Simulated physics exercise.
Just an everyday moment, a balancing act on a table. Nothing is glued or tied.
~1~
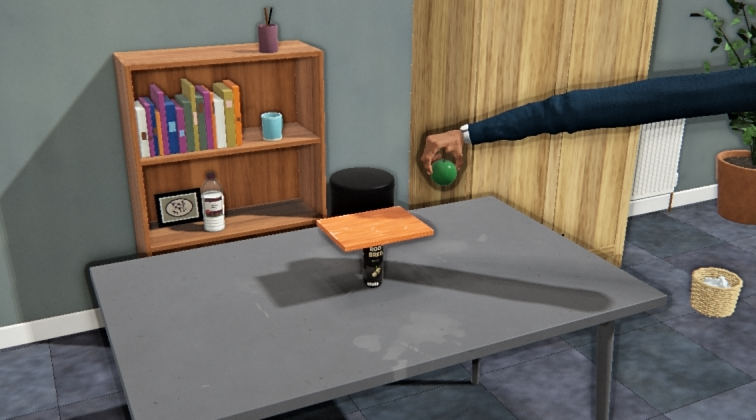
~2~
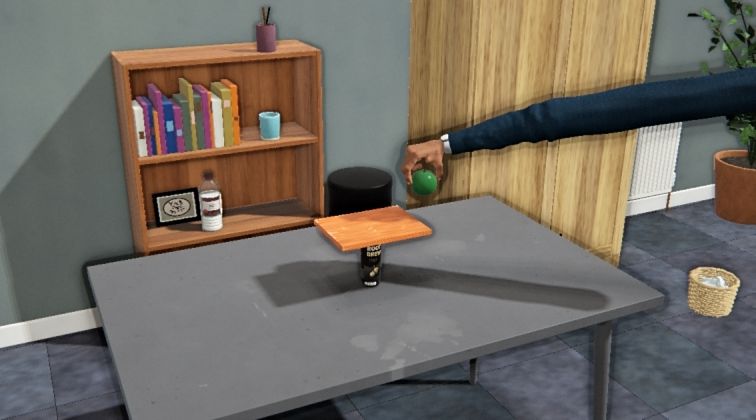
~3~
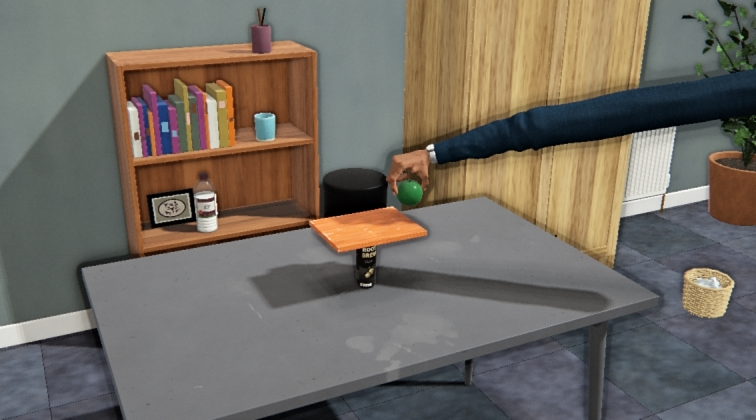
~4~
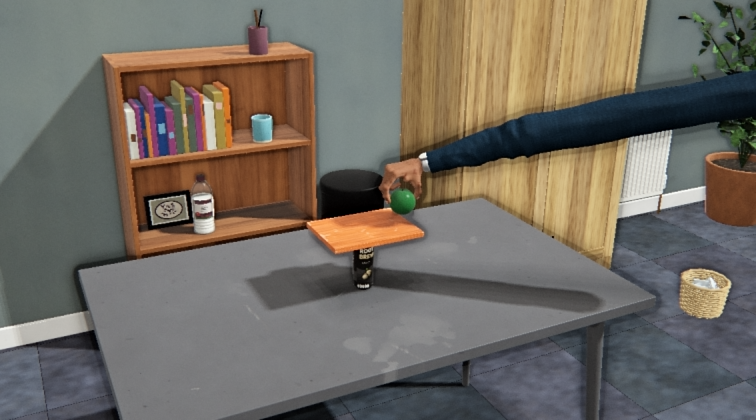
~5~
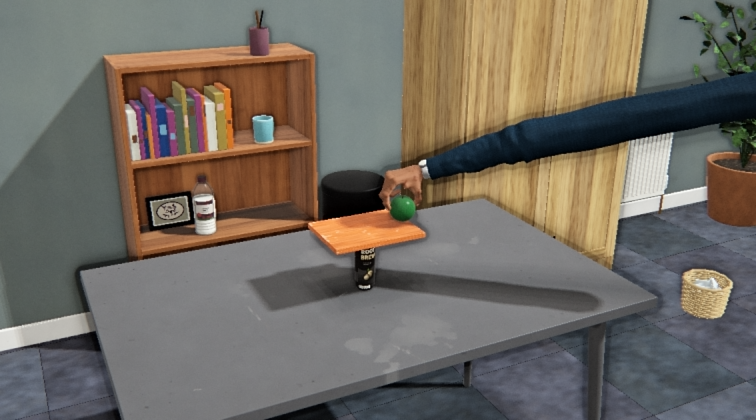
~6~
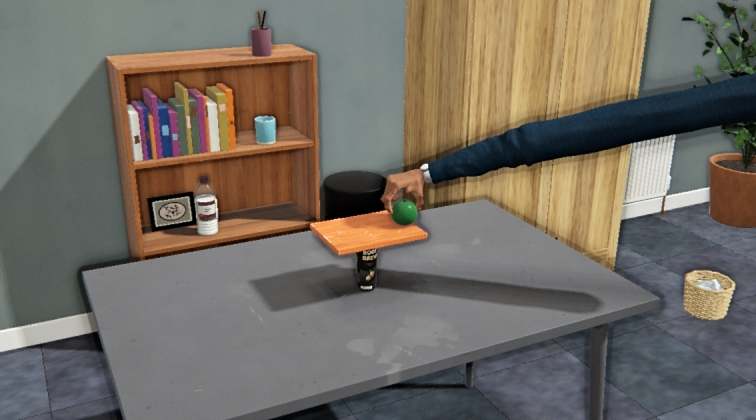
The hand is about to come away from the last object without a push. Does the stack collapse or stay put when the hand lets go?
I predict the stack won't bear it.
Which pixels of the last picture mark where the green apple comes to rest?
It ends up close to (430, 269).
Then, 0.50 s later than the last frame, green apple and orange board now fallen; black can tilted by 3°.
Then, 0.70 s later than the last frame, black can tilted by 10°.
Then, 0.90 s later than the last frame, black can now fallen.
When it is over, fallen, green apple, orange board and black can. End places, in pixels of the last picture, green apple near (430, 269). The stack loses its balance.
